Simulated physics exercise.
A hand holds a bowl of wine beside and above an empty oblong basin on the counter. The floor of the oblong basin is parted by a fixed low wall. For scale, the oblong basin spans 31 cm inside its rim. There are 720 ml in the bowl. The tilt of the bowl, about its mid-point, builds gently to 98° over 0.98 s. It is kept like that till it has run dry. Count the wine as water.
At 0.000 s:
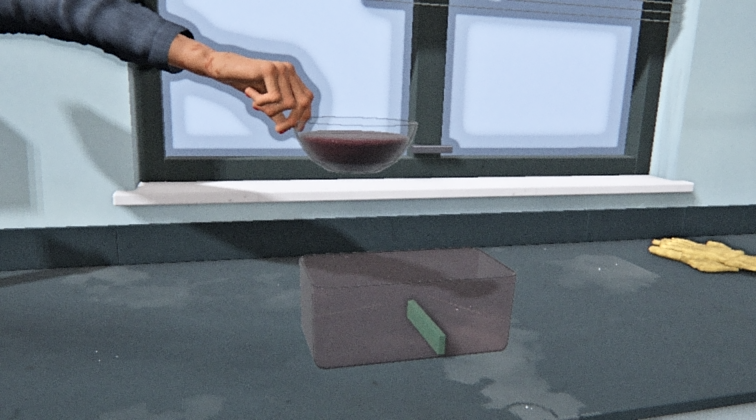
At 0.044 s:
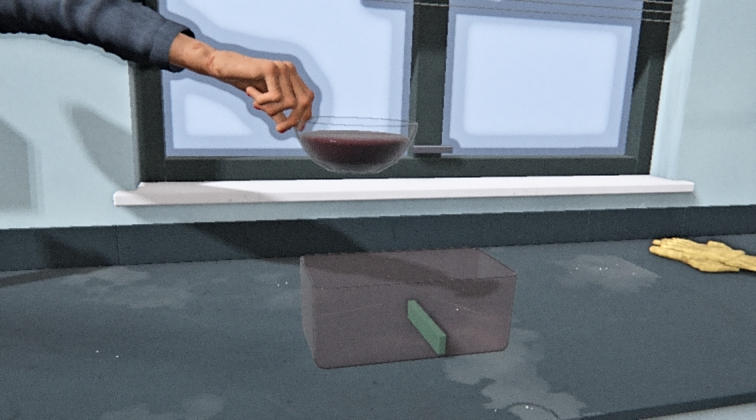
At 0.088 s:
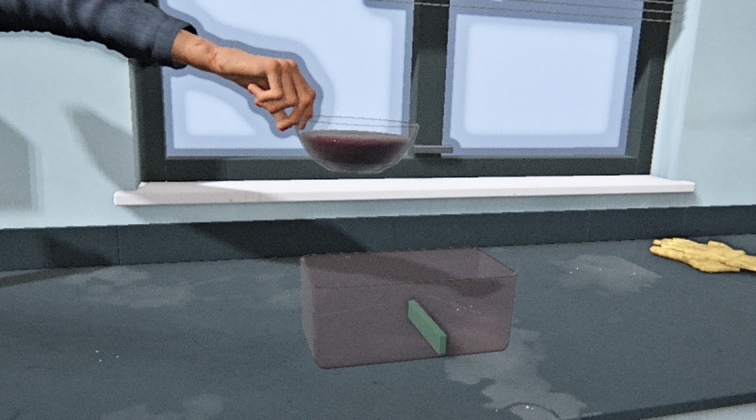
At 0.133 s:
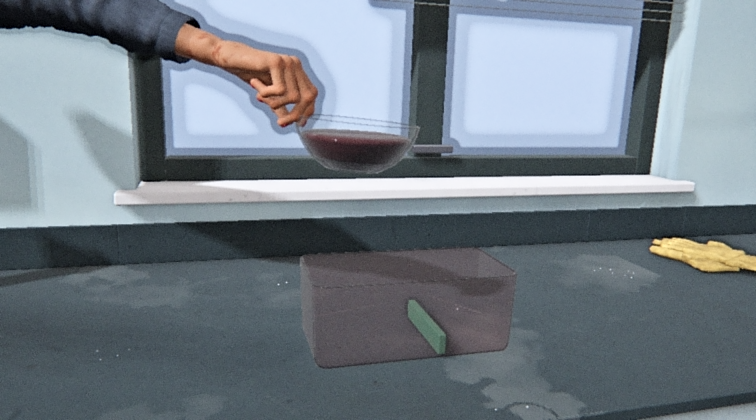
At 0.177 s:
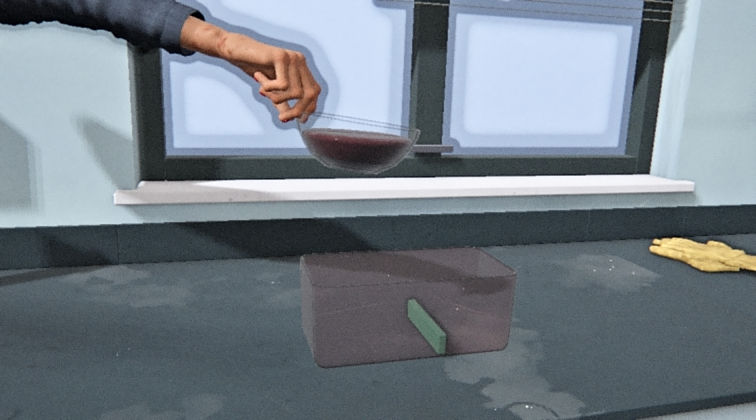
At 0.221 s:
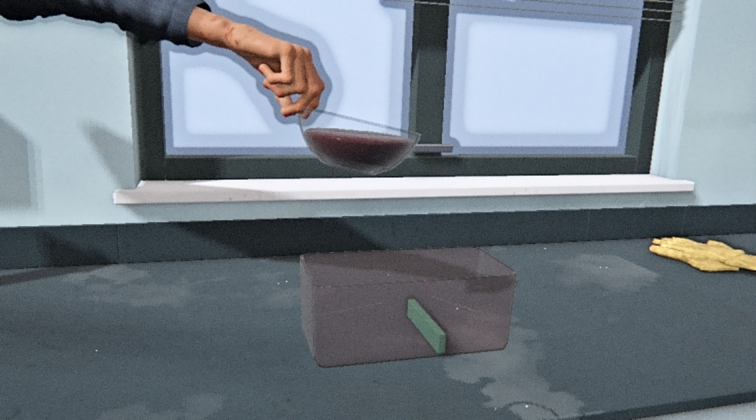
In this clip, a hand holds a clear bowl of dark red wine above an empty oblong basin on a counter; the bowl stays level at first, then gradually tilts slightly, its right rim dipping as the hand turns.
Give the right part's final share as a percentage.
Roughly 64 per cent is past the wall.
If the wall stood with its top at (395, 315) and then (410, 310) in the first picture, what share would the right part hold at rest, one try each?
First 90, then 85 per cent.
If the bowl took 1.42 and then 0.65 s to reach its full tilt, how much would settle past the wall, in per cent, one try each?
First 70, then 50 per cent.
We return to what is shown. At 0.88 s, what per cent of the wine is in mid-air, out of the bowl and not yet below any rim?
About 12 per cent.
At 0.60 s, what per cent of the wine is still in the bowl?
Near 40 in a hundred.
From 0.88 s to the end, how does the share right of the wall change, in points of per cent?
It goes down by about 5.
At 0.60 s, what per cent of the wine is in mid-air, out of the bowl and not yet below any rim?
Some 50 per cent.
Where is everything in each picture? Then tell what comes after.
In the first frame, it leans 0°; its right rim is at (413, 123); the wine meets the walls at (298, 135) and (406, 136); the oblong basin's rim runs from (306, 272) to (497, 261); the wall's top is at (425, 318).
In the second frame, it leans 0°; its right rim is at (414, 124); the wine meets the walls at (298, 135) and (407, 136).
In the third frame, it leans 2°; its right rim is at (415, 125); the wine meets the walls at (299, 134) and (407, 137).
In the fourth frame, it leans 4°; its right rim is at (415, 128); the wine meets the walls at (300, 132) and (408, 138).
In the fifth frame, it leans 8°; its right rim is at (416, 131); the wine meets the walls at (301, 131) and (409, 139).
In the sixth frame, it leans 12°; its right rim is at (416, 135); the wine meets the walls at (304, 131) and (410, 139).
By 0.60 s the tilt is 66° and 39 per cent is still to pour, 1 is left of the wall and 11 right of it.
By 0.88 s the tilt is 95° and 1 per cent is still to pour, 19 is left of the wall and 69 right of it.
By 1.16 s the tilt is 98° and 0 per cent is still to pour, 32 is left of the wall and 66 right of it.
By 1.48 s the tilt is 98° and 0 per cent is still to pour, 35 is left of the wall and 64 right of it.
At rest 35 per cent lies left of the wall, 64 right of it and 2 outside.
